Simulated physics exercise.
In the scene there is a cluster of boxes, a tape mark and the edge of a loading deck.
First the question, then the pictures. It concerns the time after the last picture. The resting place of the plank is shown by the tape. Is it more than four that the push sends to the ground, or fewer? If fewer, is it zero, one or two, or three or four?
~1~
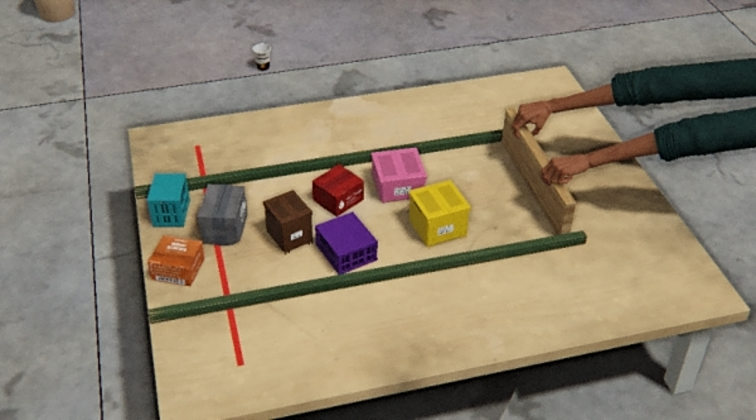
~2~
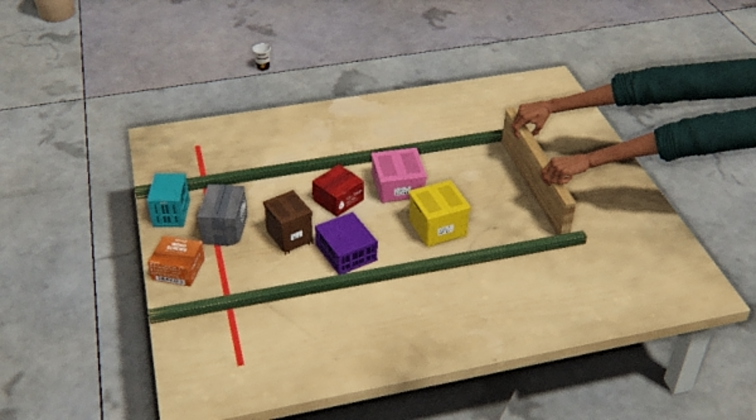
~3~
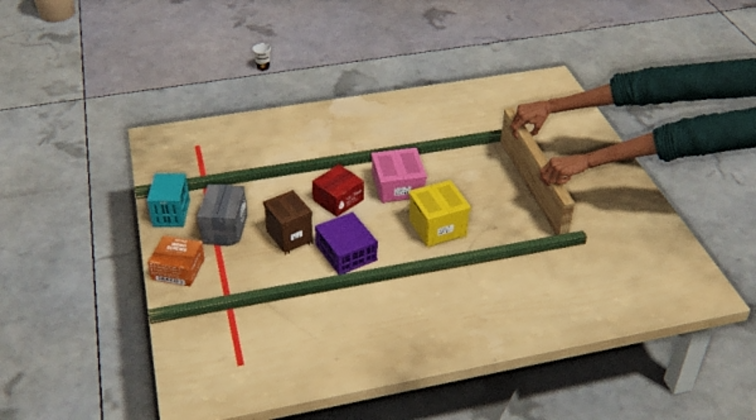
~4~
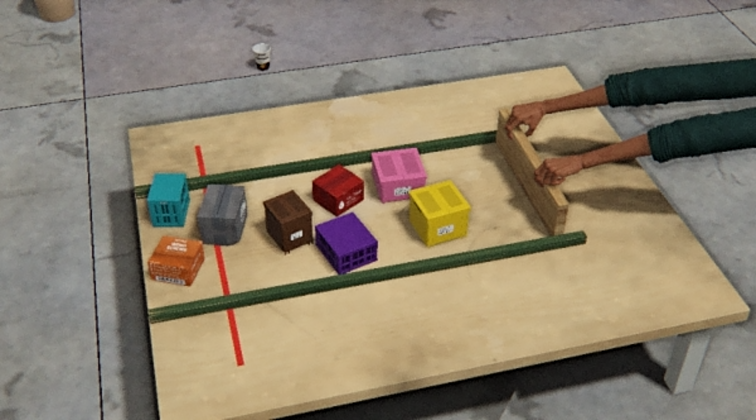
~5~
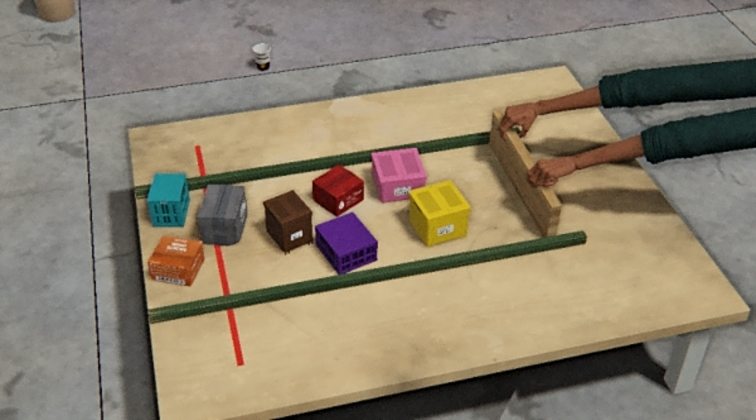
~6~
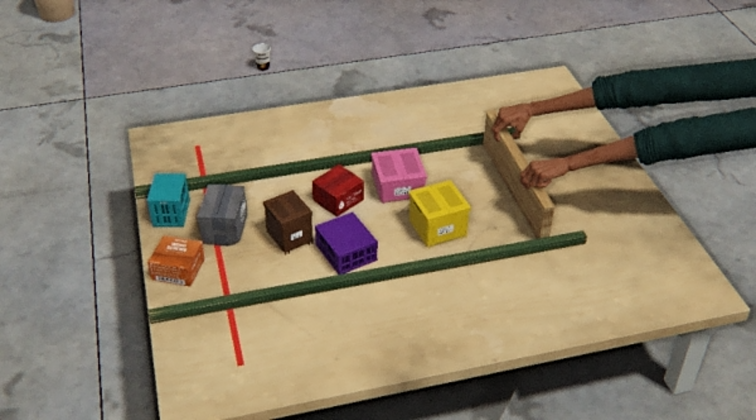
Just three or four fall.
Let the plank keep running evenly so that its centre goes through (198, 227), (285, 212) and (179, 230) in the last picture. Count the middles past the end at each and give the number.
Respectively 6, 0 and 6.
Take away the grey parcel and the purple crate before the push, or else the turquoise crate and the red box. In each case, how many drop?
The counts: 1 and 2.
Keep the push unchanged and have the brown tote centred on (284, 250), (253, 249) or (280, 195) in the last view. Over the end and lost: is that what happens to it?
In that order, it slips off; slips off; slips off.
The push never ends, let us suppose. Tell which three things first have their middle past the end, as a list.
First comes the turquoise crate, followed by the orange box, and then the grey parcel.
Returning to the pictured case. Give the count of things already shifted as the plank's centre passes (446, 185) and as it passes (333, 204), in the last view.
I get 1 at the one place and 6 at the other.
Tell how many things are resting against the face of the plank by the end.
It's 2 of them.
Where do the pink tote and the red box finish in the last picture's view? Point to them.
Okay, so first (186, 209), and next (141, 211).
Soon after, none off yet; orange box at rest near (177, 261); turquoise crate at rest near (169, 200); grey parcel at rest near (223, 215).
At rest, the number that fall off is three or four; fallen, grey parcel, turquoise crate and orange box.
